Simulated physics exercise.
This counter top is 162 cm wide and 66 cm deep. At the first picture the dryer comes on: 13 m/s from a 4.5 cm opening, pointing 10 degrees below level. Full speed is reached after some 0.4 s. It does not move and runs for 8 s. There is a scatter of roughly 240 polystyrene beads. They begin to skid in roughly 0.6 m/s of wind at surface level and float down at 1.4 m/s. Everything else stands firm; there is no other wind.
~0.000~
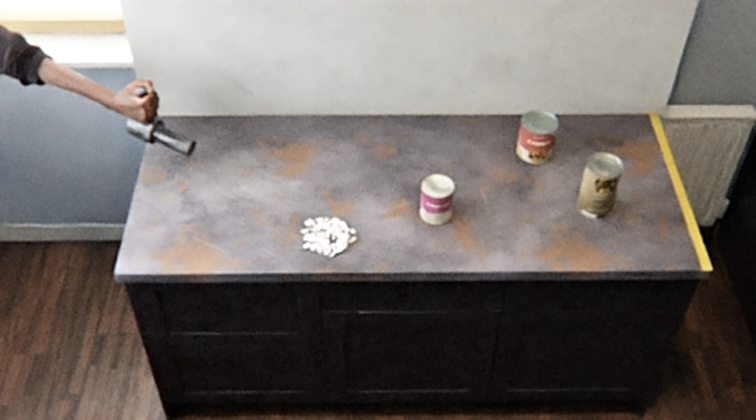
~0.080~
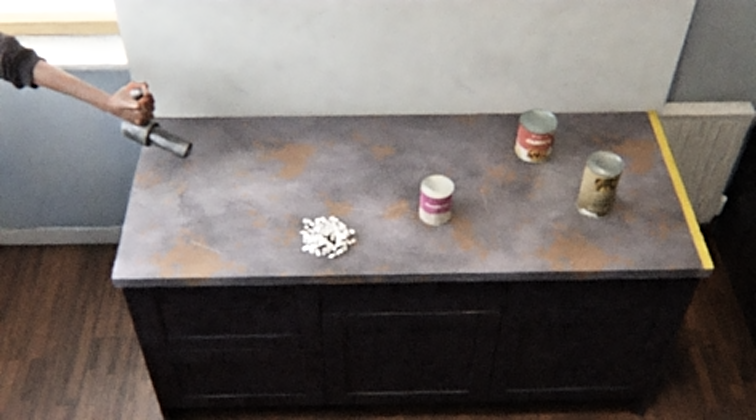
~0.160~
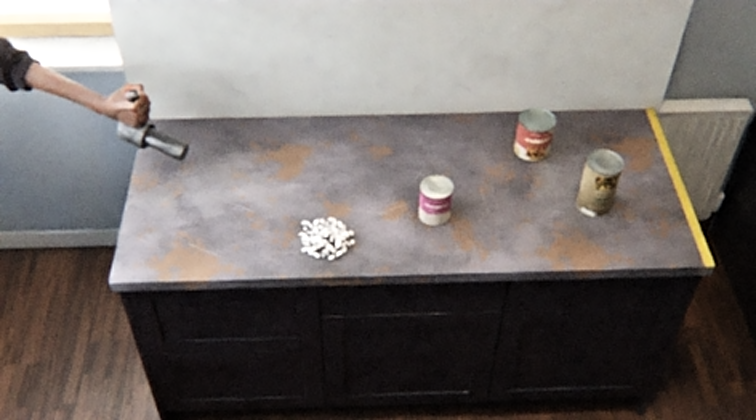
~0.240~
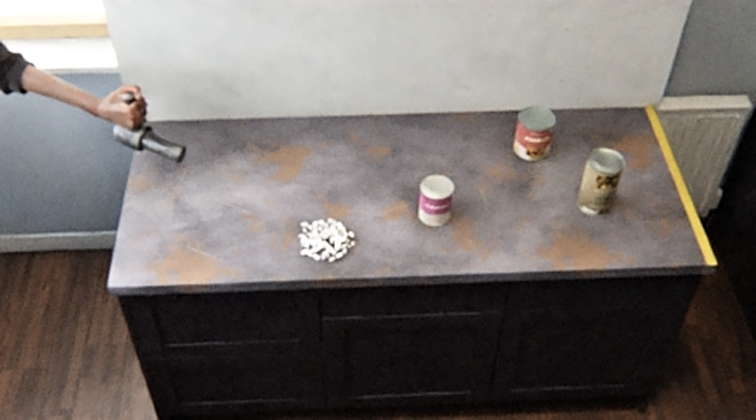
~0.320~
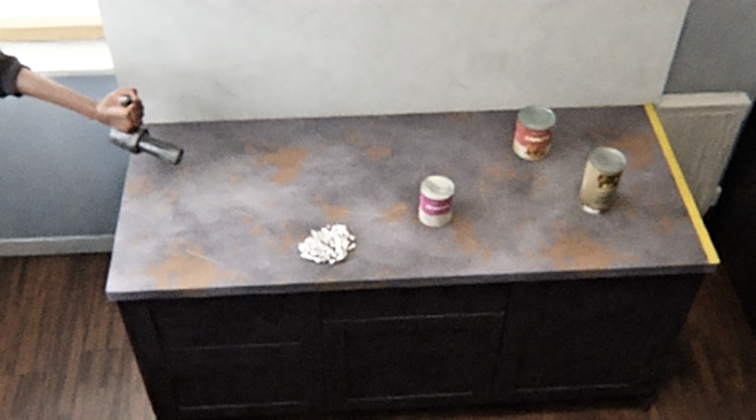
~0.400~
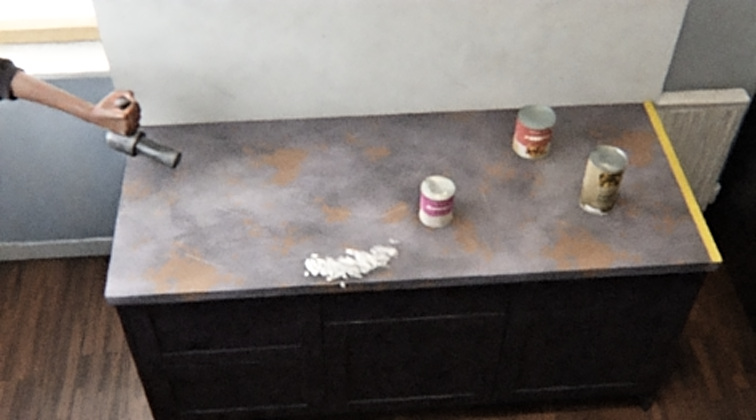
To begin with, a hand at the left holds a dryer over a dark, rust-patched counter top, where a pile of small white beads sits near three tins. The pile stays almost unchanged for most of the clip, then spreads and slides right and toward the front edge, while the tins stay put.
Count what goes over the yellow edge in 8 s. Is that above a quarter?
More than a quarter over the yellow edge: No.
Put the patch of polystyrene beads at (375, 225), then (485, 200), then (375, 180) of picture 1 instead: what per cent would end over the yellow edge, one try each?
In turn about 15 %, 50 %, 60 %.
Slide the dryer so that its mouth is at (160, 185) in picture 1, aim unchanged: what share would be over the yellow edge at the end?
Then about 30 %.
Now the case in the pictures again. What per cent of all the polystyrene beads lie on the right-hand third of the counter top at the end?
About 0 %.
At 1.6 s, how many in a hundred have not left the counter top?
About 0 %.
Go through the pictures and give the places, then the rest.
In the first picture, the middle of the polystyrene beads is near (328, 237), none has stirred yet and the mouth of the dryer is at (192, 149).
In the second picture, the middle of the polystyrene beads is near (327, 235), none has stirred yet and the yellow edge is centred on (682, 183).
In the third picture, the middle of the polystyrene beads is near (326, 237), none has stirred yet, the top of a tin is at (437, 187) and the top of a tin is at (537, 119).
In the fourth picture, the middle of the polystyrene beads is near (326, 238) and none has stirred yet.
In the fifth picture, the middle of the polystyrene beads is near (327, 244), the farthest in sight from the dryer is at (353, 246) and about 15 % have left their places.
In the sixth picture, the middle of the polystyrene beads is near (350, 265), the farthest in sight from the dryer is at (394, 255) and about 95 % have left their places.
After 1.6 s the count stands so, 0 % are over the yellow edge.
After 2.6 s the count stands so, 0 % are over the yellow edge.
After 4.4 s the count stands so, 0 % are over the yellow edge.
After 8.0 s, at the end, 0 % are over the yellow edge.
